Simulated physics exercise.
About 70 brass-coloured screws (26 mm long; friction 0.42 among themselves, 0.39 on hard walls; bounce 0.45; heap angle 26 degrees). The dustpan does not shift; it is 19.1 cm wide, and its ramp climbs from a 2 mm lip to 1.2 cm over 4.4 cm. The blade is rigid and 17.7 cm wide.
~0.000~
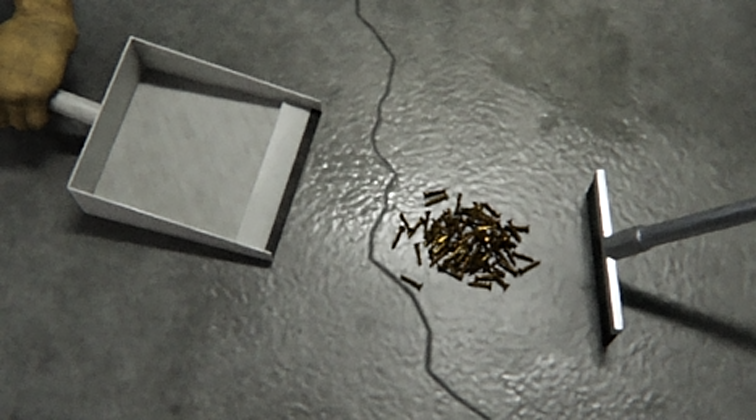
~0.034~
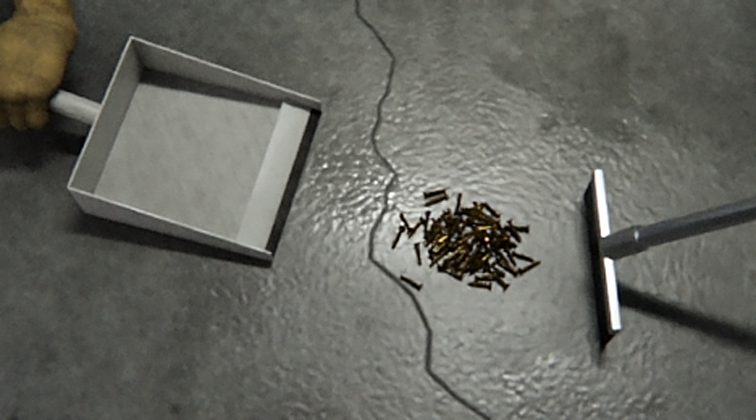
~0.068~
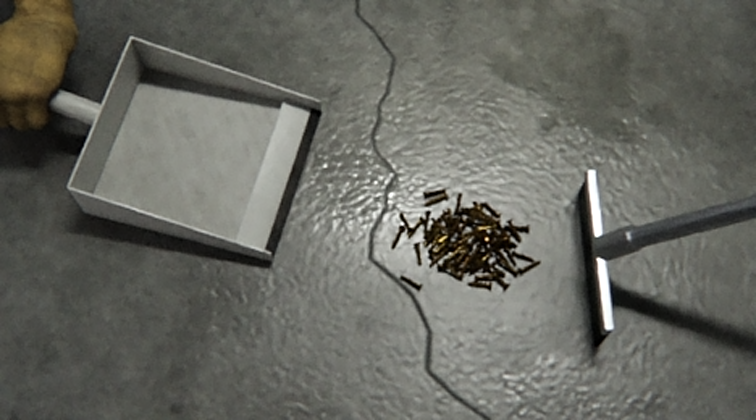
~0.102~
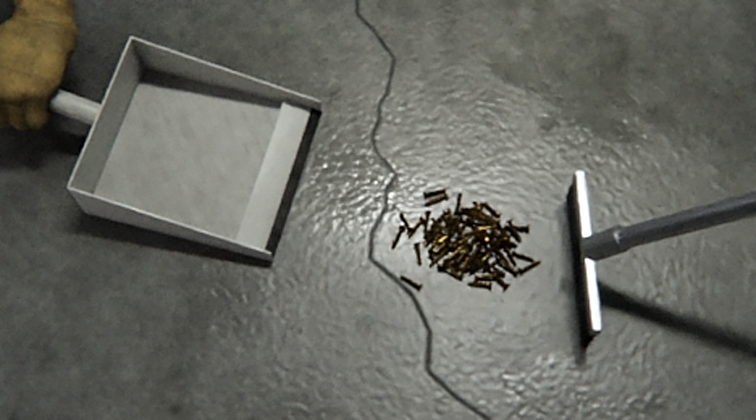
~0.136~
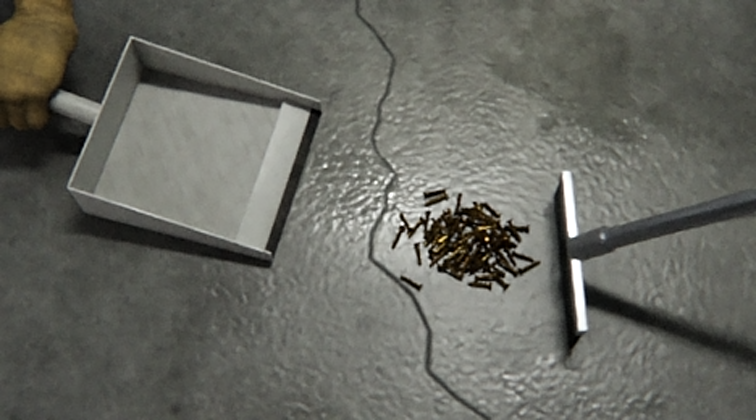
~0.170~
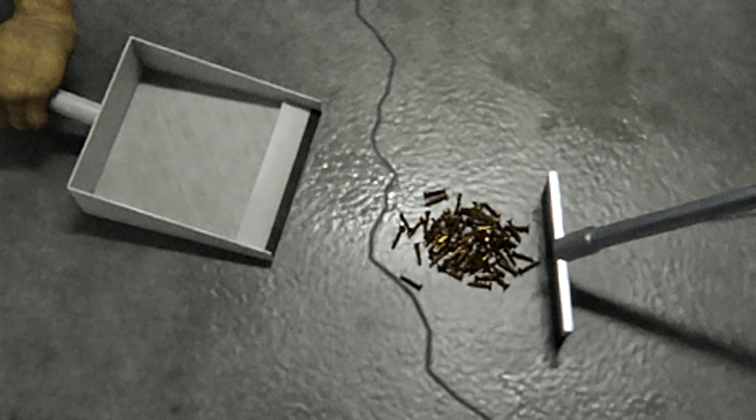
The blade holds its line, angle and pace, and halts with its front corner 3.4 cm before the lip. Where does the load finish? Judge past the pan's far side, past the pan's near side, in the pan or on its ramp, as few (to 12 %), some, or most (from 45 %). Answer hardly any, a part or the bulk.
Far side hardly any, near side a part, pan hardly any.
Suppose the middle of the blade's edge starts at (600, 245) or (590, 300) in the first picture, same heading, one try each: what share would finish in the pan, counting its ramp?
Some 0 and 0 per cent.
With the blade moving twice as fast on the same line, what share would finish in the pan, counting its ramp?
Then about 20 per cent.
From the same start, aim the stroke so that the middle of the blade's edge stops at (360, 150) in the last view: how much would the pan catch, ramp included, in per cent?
About 0 per cent.
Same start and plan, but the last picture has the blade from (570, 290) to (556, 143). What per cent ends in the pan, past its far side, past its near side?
Pan 0, far 5, near 0.
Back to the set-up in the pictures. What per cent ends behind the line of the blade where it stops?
About 15 per cent.
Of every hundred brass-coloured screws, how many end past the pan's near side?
Some 30 per cent.
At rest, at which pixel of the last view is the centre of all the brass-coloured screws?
At about (305, 248).
Then, at 0.46 s, middle of the blade 18 cm from the lip; 0 % over the lip, far side 0 %, near side 5 %.
Then, at 0.65 s, middle of the blade 10 cm from the lip; 0 % over the lip, far side 0 %, near side 20 %.
Then, at 0.95 s, middle of the blade 6 cm from the lip; 0 % over the lip, far side 5 %, near side 30 %.
By 1.9 s all is still; far side 5 %, near side 30 %, pan 0 %, in front of the lip or behind the blade 65 %.
